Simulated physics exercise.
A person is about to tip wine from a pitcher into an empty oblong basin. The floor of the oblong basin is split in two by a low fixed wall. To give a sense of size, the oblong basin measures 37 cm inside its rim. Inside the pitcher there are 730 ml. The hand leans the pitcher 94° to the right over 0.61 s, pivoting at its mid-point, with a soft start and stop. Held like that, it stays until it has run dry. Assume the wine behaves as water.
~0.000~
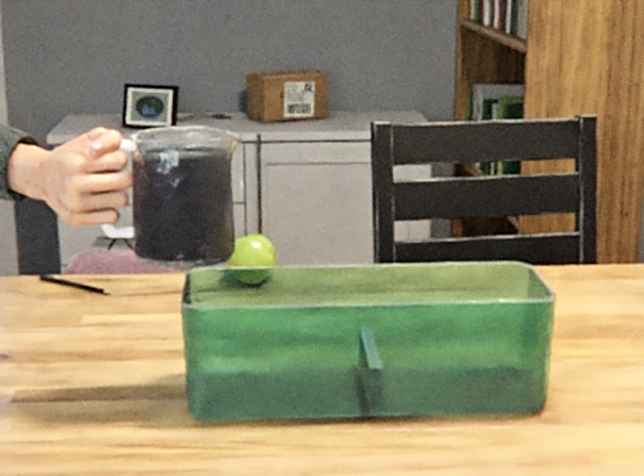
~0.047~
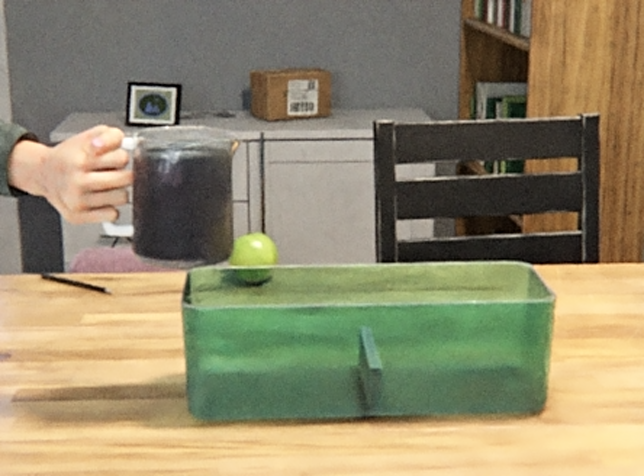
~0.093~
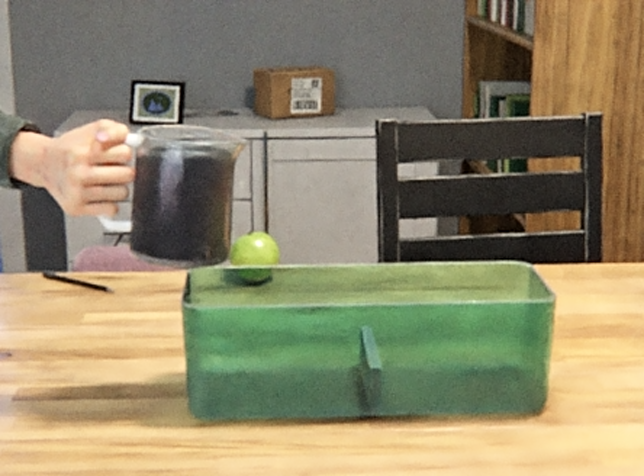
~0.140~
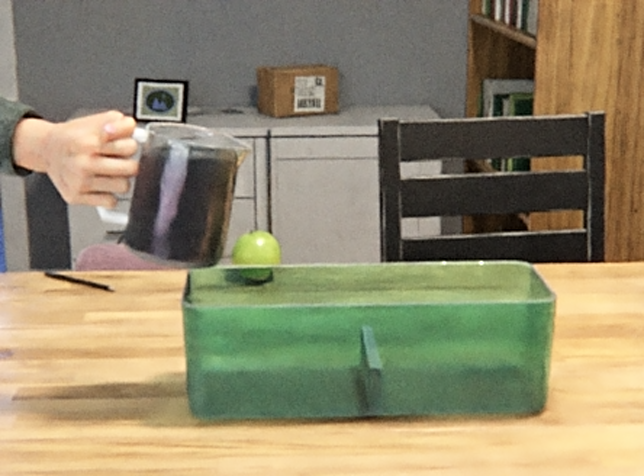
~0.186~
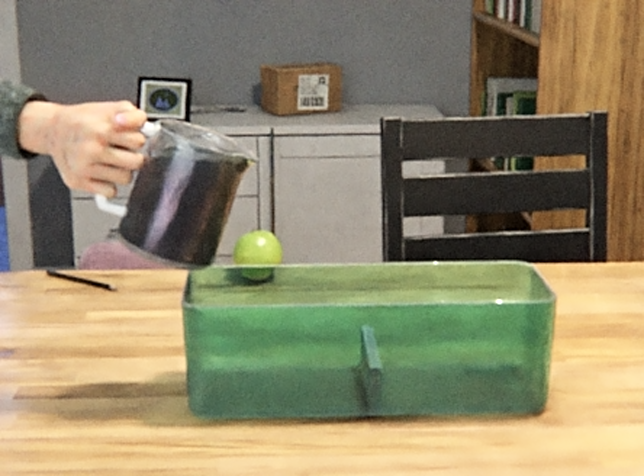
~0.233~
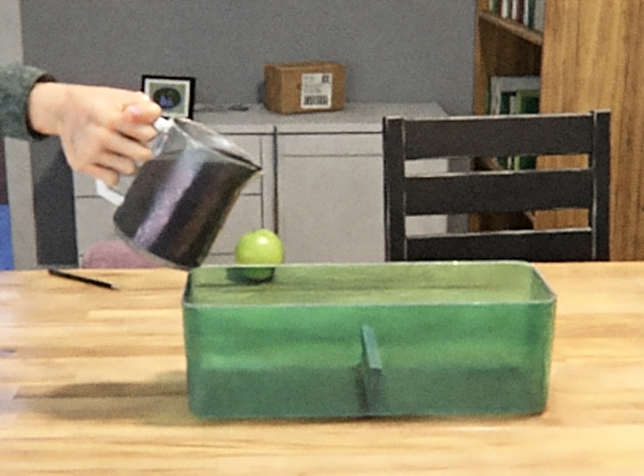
On a wooden table in a room with a black chair and shelves behind, a green oblong basin with a low dividing wall sits near a green ball-like fruit. A hand at the left holds a pitcher of dark liquid upright, then leans it gradually to the right above the basin's left end.
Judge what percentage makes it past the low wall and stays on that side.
Some 4 per cent makes it over and stays.
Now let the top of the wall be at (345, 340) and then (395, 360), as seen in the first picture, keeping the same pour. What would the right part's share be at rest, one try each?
0 per cent first, 10 per cent second.
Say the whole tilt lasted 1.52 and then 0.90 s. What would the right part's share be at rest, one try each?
5 and 5 %.
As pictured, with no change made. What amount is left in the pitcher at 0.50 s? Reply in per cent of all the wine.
Close to 72 in a hundred.
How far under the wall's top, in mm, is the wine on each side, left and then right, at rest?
About 18 mm on the left, about 48 mm on the right.
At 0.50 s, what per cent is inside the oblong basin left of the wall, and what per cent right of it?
Left roughly 12, right roughly 0.
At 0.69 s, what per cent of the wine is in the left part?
Roughly 50 percent.
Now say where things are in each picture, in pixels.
It leans 0°; its right rim is at (241, 136); the wine meets the walls at (136, 154) and (228, 152); the oblong basin's rim runs from (185, 289) to (542, 282); the wall's top is at (370, 347), in the first picture.
It leans 1°; its right rim is at (242, 137); the wine meets the walls at (137, 153) and (229, 153), in the second picture.
It leans 5°; its right rim is at (247, 141); the wine meets the walls at (140, 152) and (233, 155), in the third picture.
It leans 12°; its right rim is at (253, 148); the wine meets the walls at (143, 154) and (238, 154), in the fourth picture.
It leans 20°; its right rim is at (259, 159); the wine meets the walls at (142, 170) and (248, 158), in the fifth picture.
It leans 30°; its right rim is at (264, 172); the wine meets the walls at (135, 179) and (261, 163), in the sixth picture.
Then, 0.50 s in, the tilt is 86° and 72 per cent is still to pour, 12 is left of the wall and 0 right of it.
Then, 0.69 s in, the tilt is 94° and 35 per cent is still to pour, 50 is left of the wall and 1 right of it.
Then, 0.89 s in, the tilt is 94° and 16 per cent is still to pour, 75 is left of the wall and 3 right of it.
Then, 1.11 s in, the tilt is 94° and 7 per cent is still to pour, 86 is left of the wall and 4 right of it.
Finally, 94 per cent lies left of the wall, 4 right of it and 1 outside.
